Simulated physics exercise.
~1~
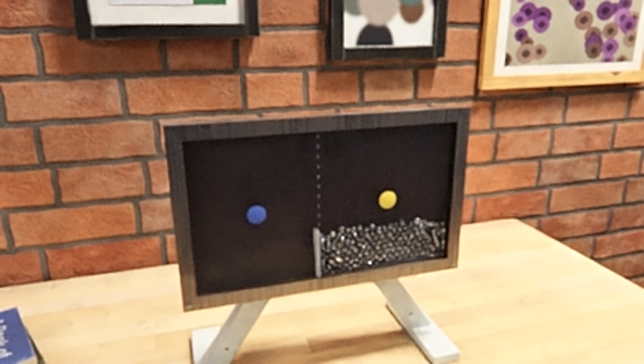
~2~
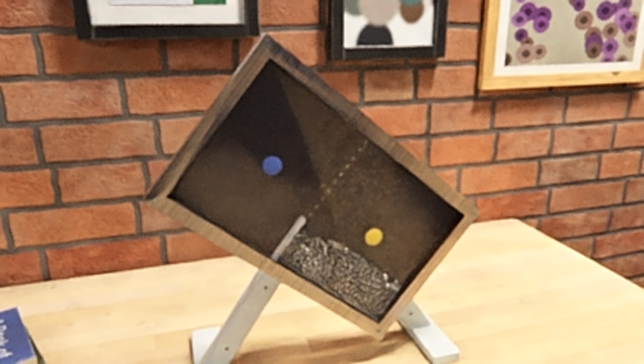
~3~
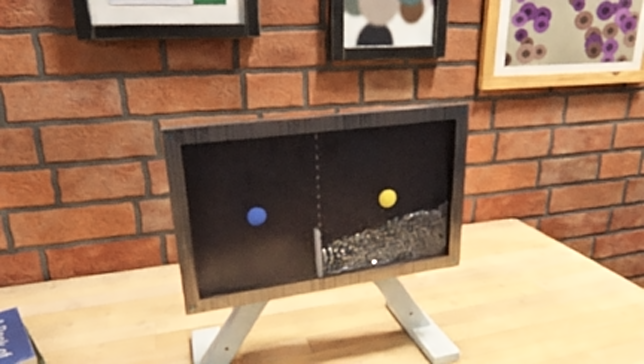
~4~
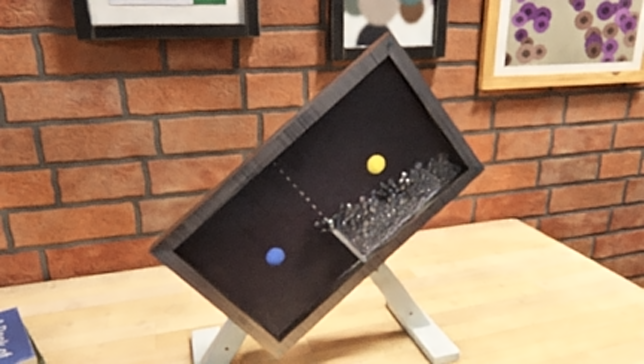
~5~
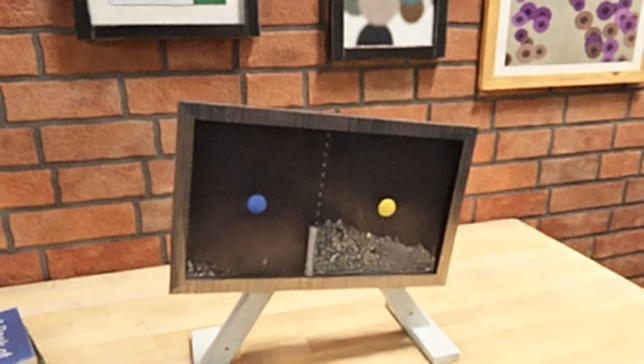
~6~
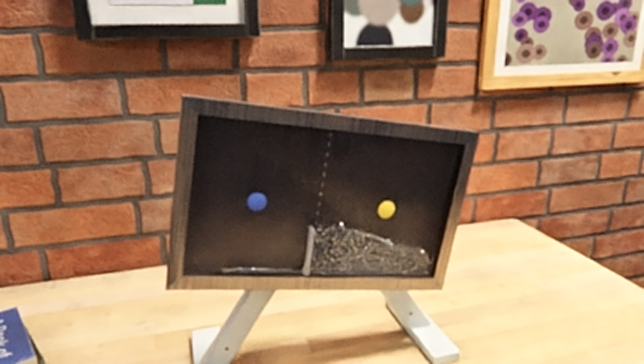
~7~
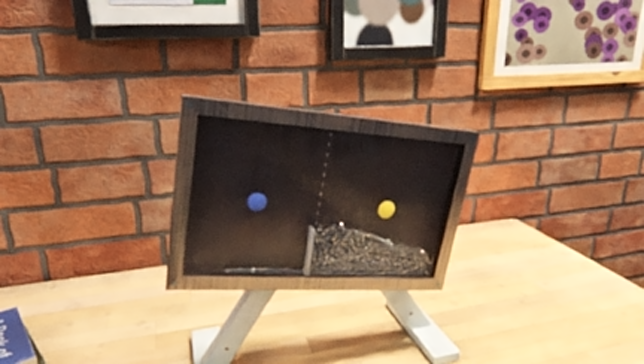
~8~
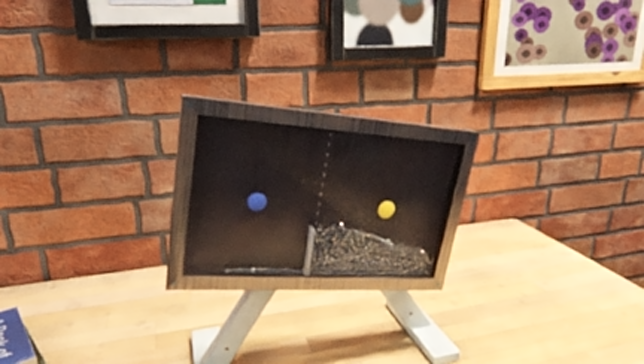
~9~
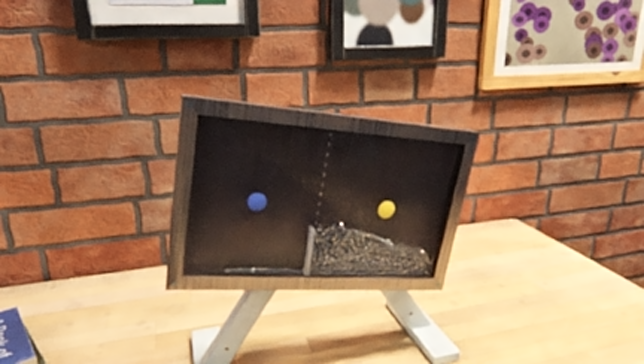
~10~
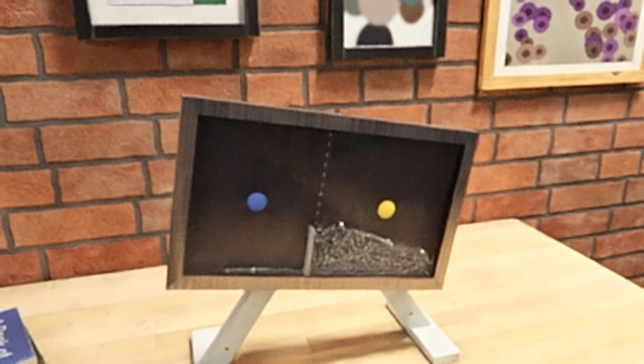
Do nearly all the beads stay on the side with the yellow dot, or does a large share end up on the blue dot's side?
Nearly all of them stay on the yellow dot's side. Only a thin line of beads ends up along the bottom on the blue dot's side.
Tabletop by a brick wall, a framed bead case tilting clockwise, then anticlockwise, and settling slightly clockwise, most beads still right.
